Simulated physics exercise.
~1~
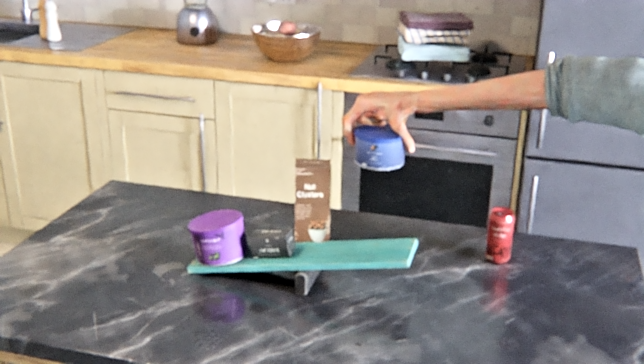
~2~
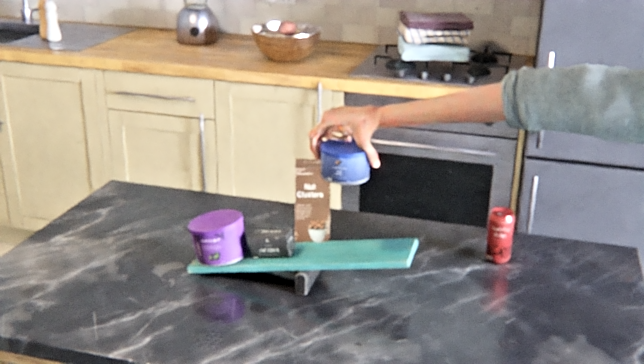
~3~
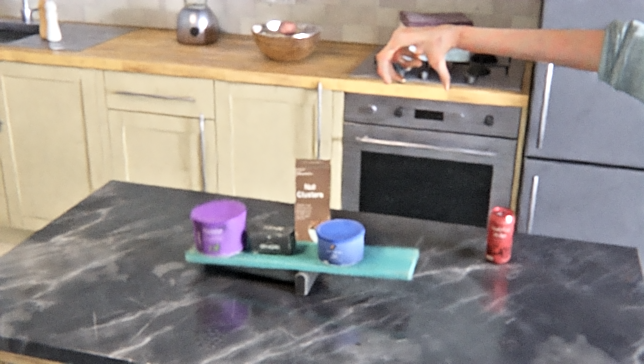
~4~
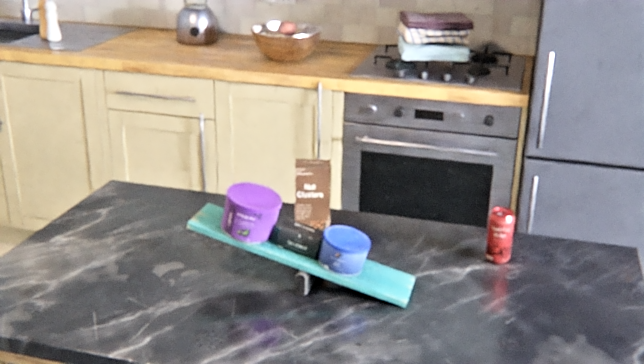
A hand lowered a blue tub onto the right side of a turquoise plank resting on a block, then let go and drew back, and the plank tipped down to the right, with the purple tub and black packet sliding toward the middle.
